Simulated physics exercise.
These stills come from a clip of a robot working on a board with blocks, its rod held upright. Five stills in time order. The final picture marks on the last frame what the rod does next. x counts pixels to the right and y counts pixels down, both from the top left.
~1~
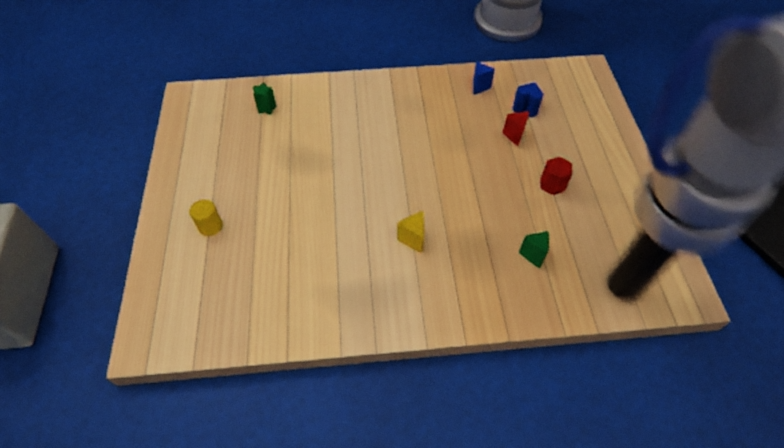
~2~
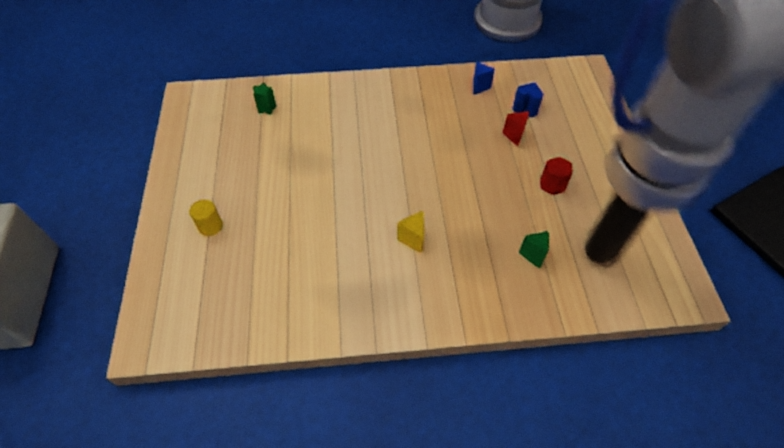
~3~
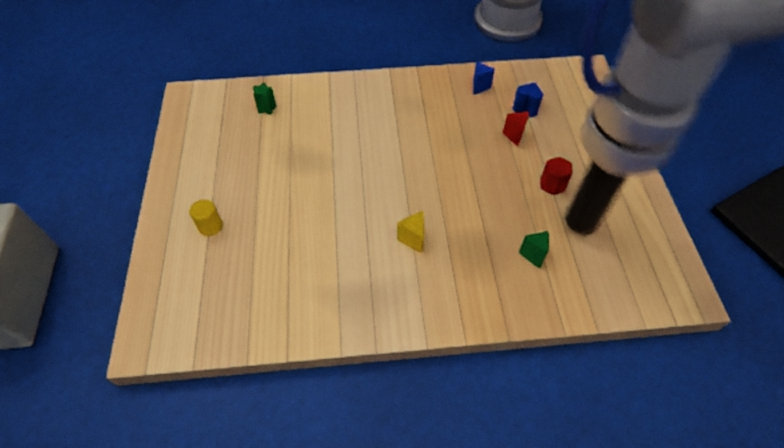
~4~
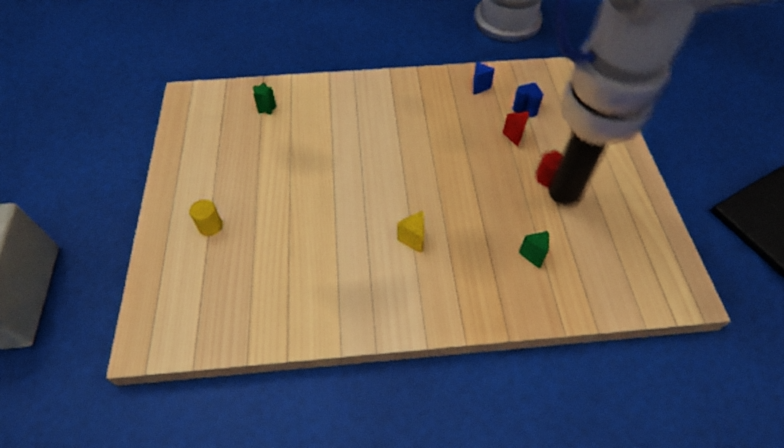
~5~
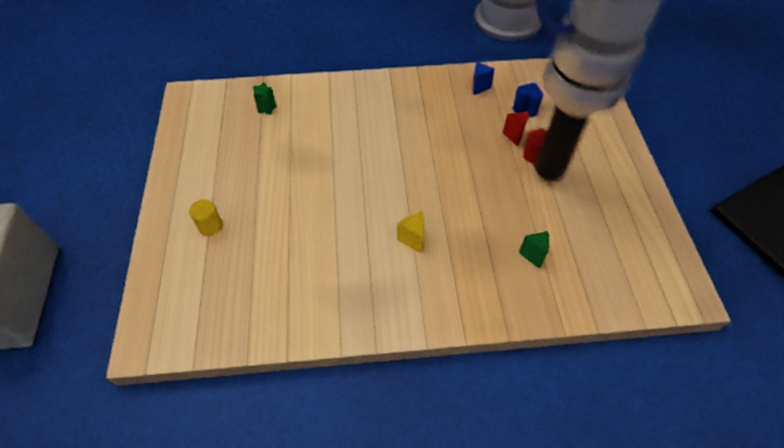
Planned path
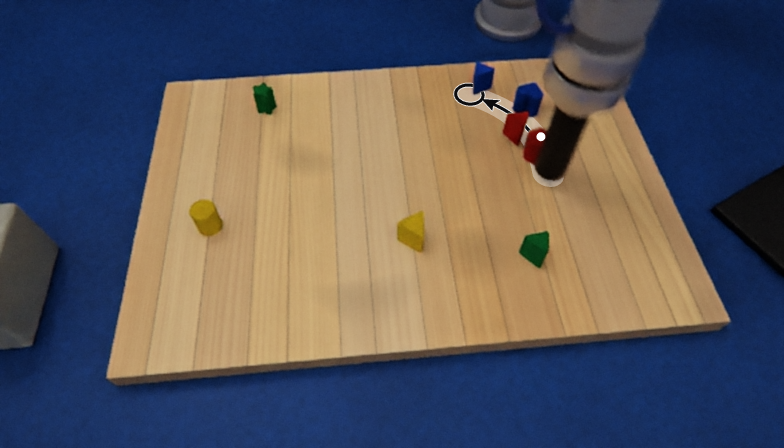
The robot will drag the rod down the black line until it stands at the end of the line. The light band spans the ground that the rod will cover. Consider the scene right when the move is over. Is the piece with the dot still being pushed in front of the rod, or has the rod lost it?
As far as I can tell, the piece with the dot is still leading the way in front of the rod.
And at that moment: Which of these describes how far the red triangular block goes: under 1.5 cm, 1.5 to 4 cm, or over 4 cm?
It travels more than 4 cm.
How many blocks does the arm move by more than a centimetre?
By the end, three or more blocks will have moved.
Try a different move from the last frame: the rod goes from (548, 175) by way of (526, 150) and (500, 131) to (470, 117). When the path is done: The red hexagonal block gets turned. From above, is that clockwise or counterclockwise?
Viewed from above, clockwise.
The line goes from (548, 175) by way of (535, 139) and (507, 112) to (469, 94); the dot is on the red hexagonal block.
On the path given first. One third of the way, rod at (537, 133); red triangular block at (501, 102); red hexagonal block at (519, 105), turned 45° anticlockwise.
Two thirds of the way, rod at (508, 105); red triangular block at (476, 96), turned 65° anticlockwise; blue heart block at (527, 81), turned 25° clockwise; red hexagonal block at (486, 86), turned 110° anticlockwise.
At the end, rod at (470, 88); blue triangular block at (475, 62), turned 40° clockwise; red triangular block at (473, 96), turned 85° anticlockwise; blue heart block at (527, 81), turned 25° clockwise; red hexagonal block at (446, 74), turned 145° anticlockwise.
